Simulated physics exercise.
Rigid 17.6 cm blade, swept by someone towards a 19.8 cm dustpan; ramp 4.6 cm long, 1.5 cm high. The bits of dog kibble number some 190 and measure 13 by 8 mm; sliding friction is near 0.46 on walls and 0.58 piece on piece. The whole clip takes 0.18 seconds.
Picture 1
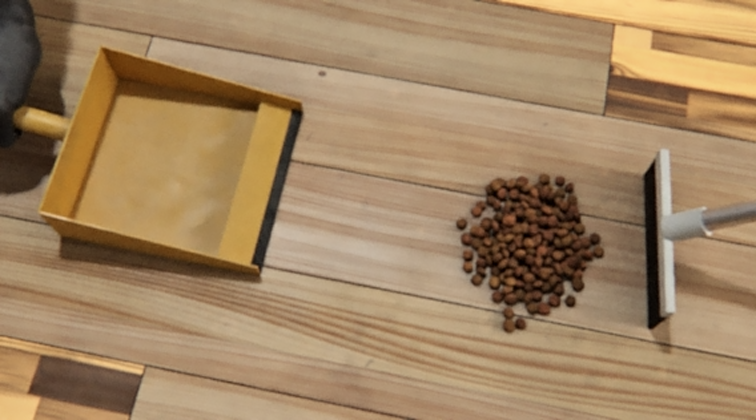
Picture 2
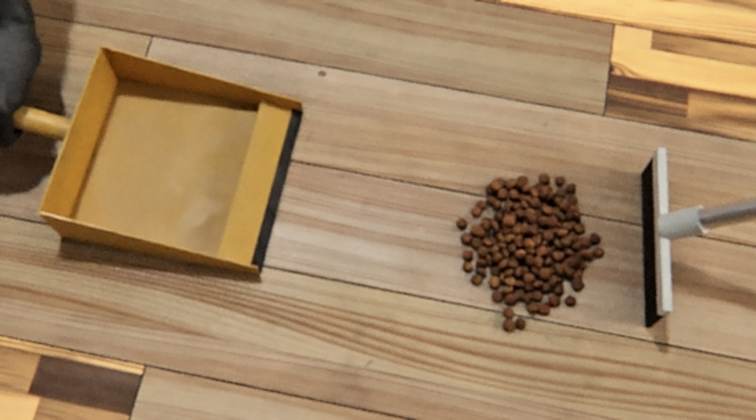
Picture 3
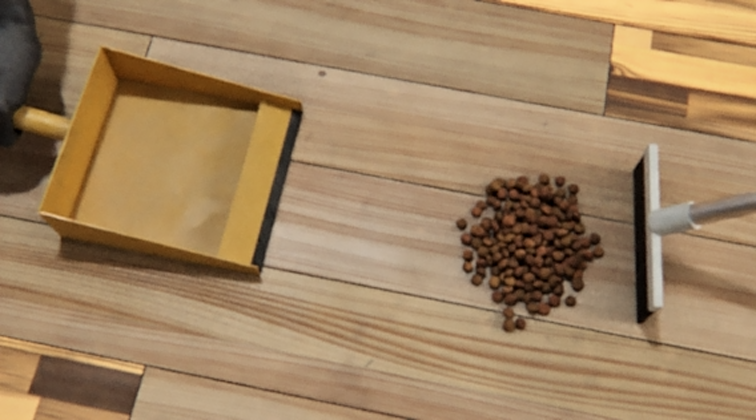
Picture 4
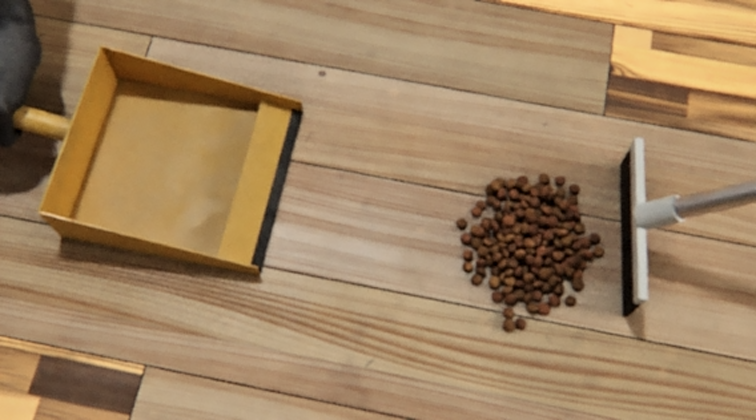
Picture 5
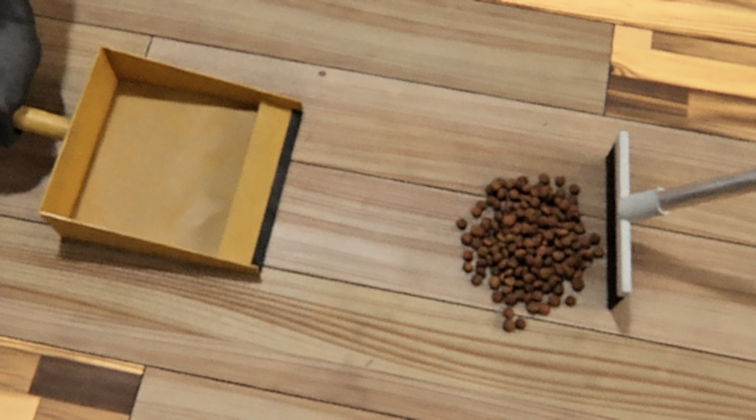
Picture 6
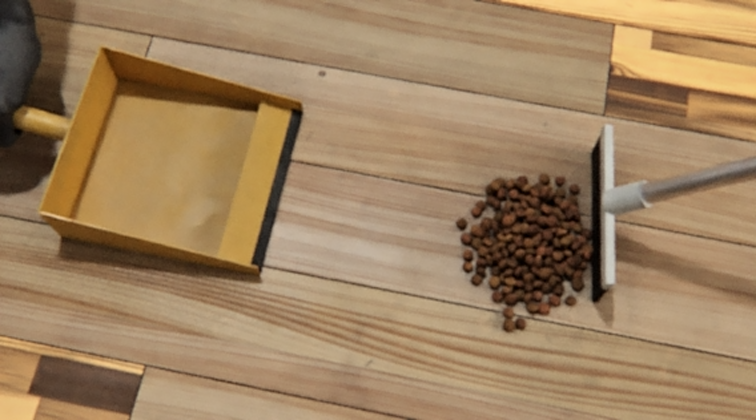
A gloved hand holds a yellow dustpan while a blade moves left against brown kibble.
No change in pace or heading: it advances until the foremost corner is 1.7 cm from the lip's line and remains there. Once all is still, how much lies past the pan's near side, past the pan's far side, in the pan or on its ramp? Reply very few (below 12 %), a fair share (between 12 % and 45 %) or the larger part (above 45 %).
Near side - very few; far side - a fair share; pan - very few.
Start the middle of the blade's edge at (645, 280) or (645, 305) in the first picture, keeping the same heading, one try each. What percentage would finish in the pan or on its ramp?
Around 20 percent, then around 20 percent.
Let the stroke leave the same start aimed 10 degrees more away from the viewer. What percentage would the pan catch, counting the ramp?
Under that change, roughly 0 in a hundred.
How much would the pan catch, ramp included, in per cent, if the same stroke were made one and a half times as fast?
About 10 per cent.
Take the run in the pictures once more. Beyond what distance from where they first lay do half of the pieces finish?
That distance is around 24 cm.
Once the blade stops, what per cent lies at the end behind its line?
About 45 per cent.
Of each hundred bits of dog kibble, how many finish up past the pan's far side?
Some 20 %.
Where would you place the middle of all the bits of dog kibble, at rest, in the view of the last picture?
Look around (308, 181) in the last picture.
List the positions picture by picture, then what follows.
The first frame shows blade from (667, 312) to (661, 157), moved 0.0 cm, 0 of the pieces shifted so far; middle of the pieces at (528, 243); pan at (169, 169).
The second frame shows blade from (664, 310) to (658, 156), moved 0.3 cm, 0 of the pieces shifted so far; middle of the pieces at (528, 243).
The third frame shows blade from (654, 306) to (650, 152), moved 1.3 cm, 1 of the pieces shifted so far; middle of the pieces at (528, 243).
The fourth frame shows blade from (640, 299) to (636, 146), moved 2.8 cm, 1 of the pieces shifted so far; middle of the pieces at (528, 243).
The fifth frame shows blade from (623, 291) to (621, 140), moved 4.5 cm, 1 of the pieces shifted so far; middle of the pieces at (528, 243).
The sixth frame shows blade from (607, 284) to (606, 133), moved 6.2 cm, 5 of the pieces shifted so far; middle of the pieces at (528, 243); pan at (169, 169).
Then, 0.34 s after the last picture, middle of the blade 19 cm from the lip; 0 % over the lip, far side 5 %, near side 0 %.
Then, 0.56 s after the last picture, middle of the blade 9 cm from the lip; 0 % over the lip, far side 15 %, near side 0 %.
Then, 0.91 s after the last picture, middle of the blade 3 cm from the lip; 10 % over the lip, far side 20 %, near side 0 %.
In the end, near side 0 %, far side 20 %, pan 5 %, in front of the lip or behind the blade 75 %.
